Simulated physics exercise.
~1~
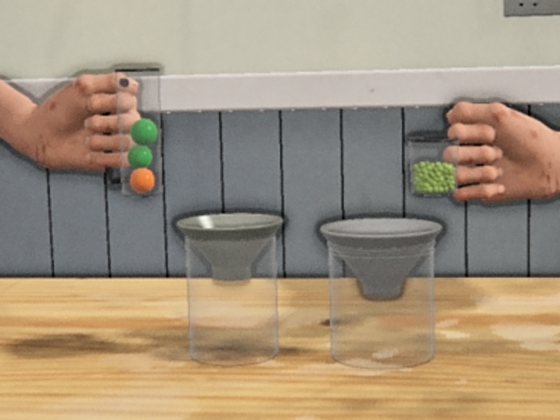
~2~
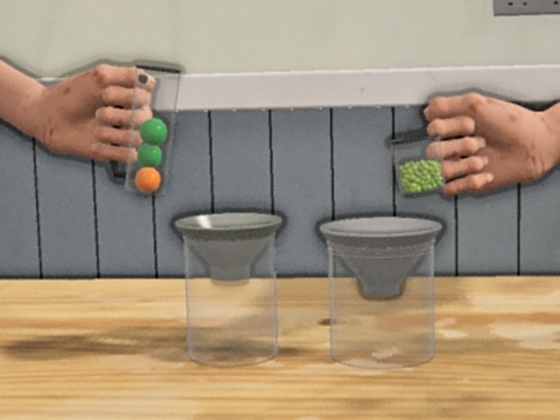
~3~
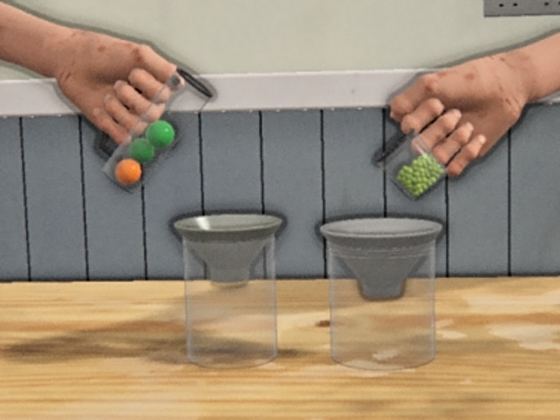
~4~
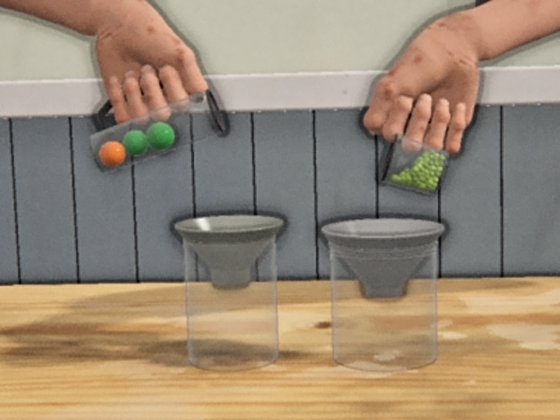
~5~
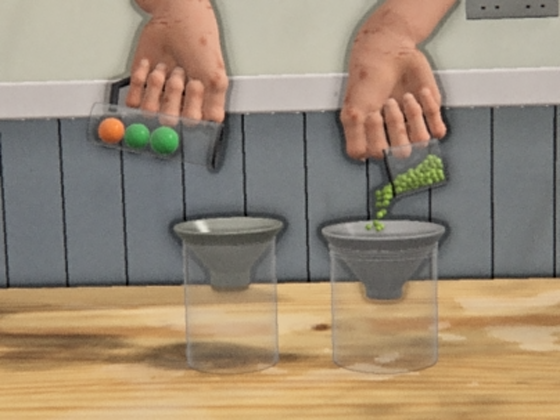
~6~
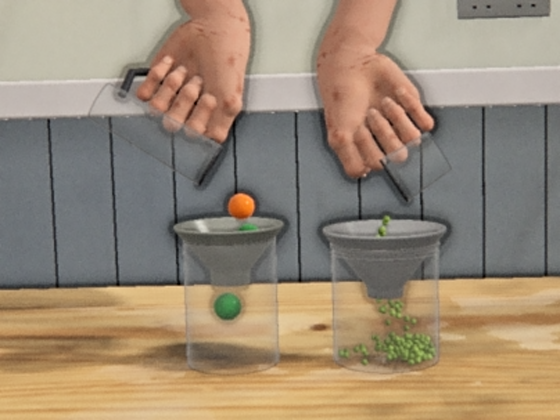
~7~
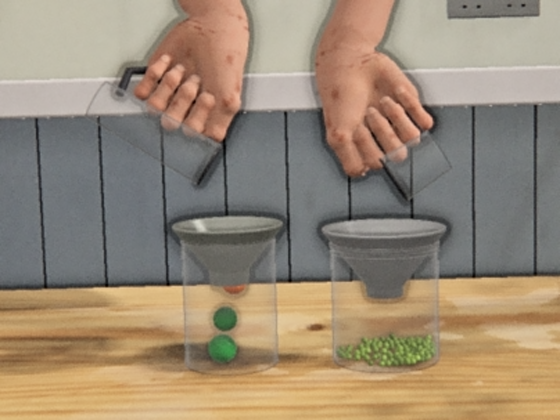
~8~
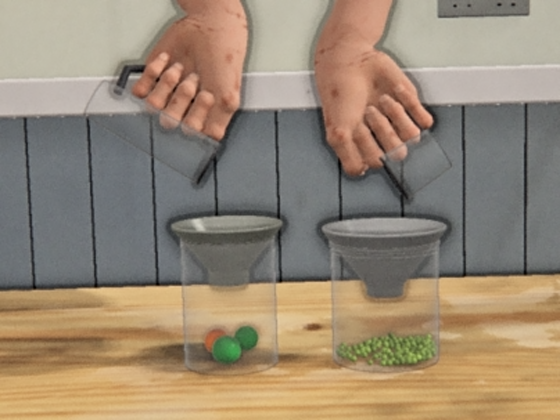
Two hands tipping clear cups over funnels, coloured balls dropping into the left jar and small green pieces filling the right's bottom.
